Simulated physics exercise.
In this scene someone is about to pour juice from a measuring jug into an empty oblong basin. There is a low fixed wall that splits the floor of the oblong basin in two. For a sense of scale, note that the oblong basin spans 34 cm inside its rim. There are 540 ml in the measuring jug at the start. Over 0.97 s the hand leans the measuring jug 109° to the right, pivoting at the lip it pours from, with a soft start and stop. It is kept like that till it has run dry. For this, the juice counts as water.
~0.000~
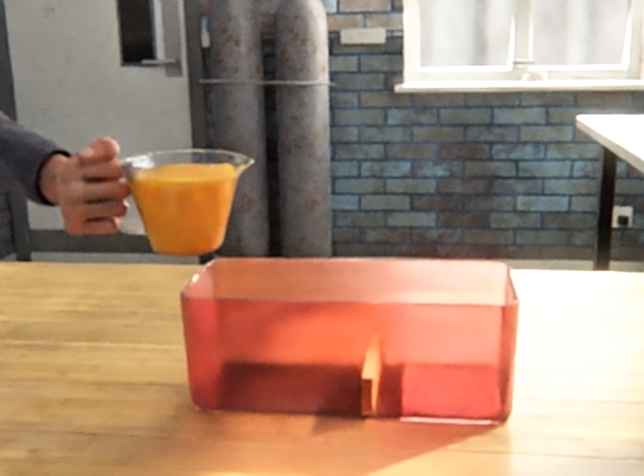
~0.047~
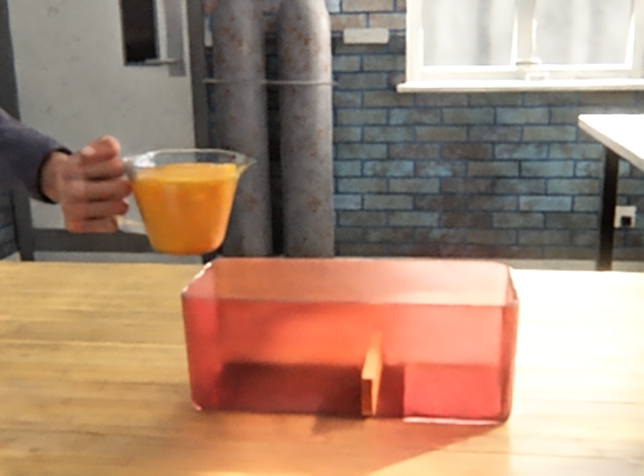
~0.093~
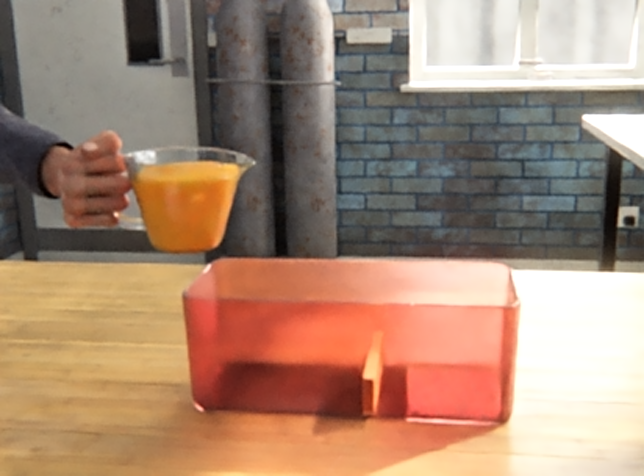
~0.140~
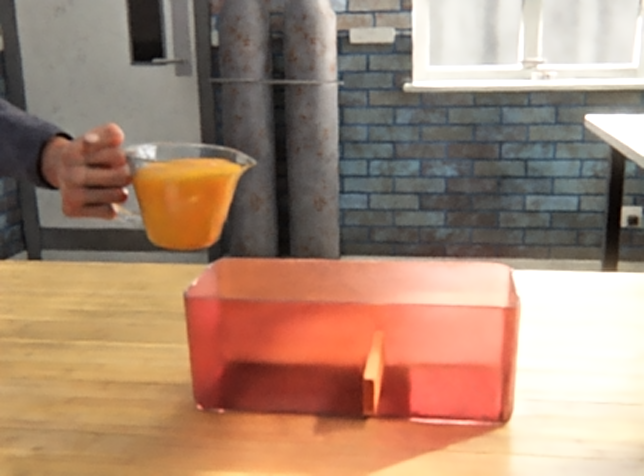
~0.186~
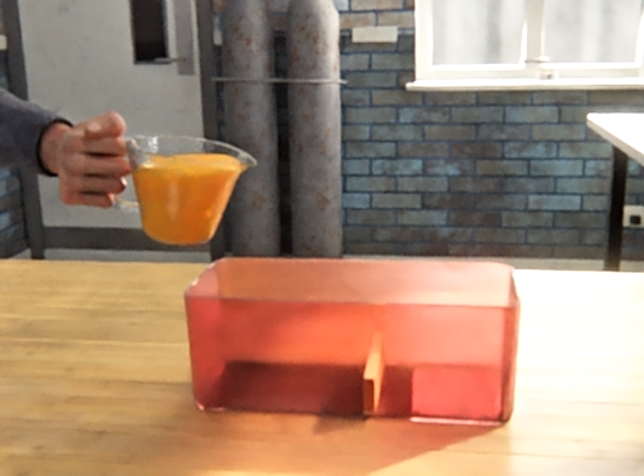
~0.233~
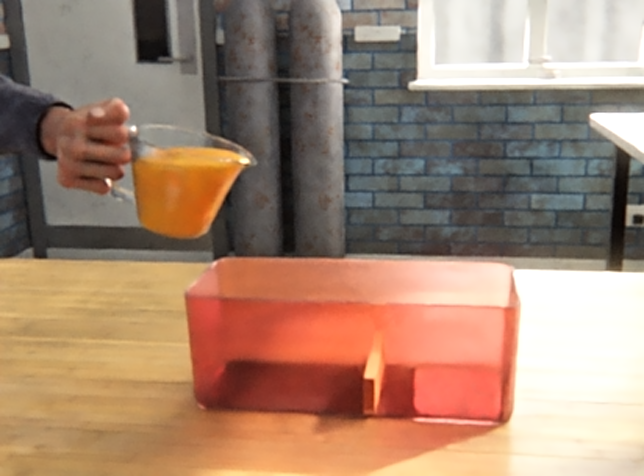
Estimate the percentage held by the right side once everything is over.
I would say 17 per cent.
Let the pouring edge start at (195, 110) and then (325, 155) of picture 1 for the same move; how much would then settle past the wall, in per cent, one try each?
Near 10 in a hundred on the first go and near 90 in a hundred on the second.
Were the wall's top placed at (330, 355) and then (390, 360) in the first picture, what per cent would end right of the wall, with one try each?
Result: 90 per cent, then 10 per cent.
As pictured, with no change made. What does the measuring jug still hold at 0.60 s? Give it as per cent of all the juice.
Still held: Roughly 58 % of the total.
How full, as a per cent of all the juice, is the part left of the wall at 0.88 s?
I'd say near 64 percent.
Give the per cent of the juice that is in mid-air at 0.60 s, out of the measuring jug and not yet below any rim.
About 32 per cent.
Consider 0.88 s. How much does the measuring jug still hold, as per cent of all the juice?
Close to 4 in a hundred.
By 0.60 s the tilt is 75° and 59 per cent is still to pour, 9 is left of the wall and 0 right of it.
By 0.88 s the tilt is 106° and 4 per cent is still to pour, 65 is left of the wall and 9 right of it.
By 1.16 s the tilt is 109° and 0 per cent is still to pour, 81 is left of the wall and 17 right of it.
By 1.47 s the tilt is 109° and 0 per cent is still to pour, 81 is left of the wall and 17 right of it.
At rest 81 per cent lies left of the wall, 17 right of it and 2 outside.
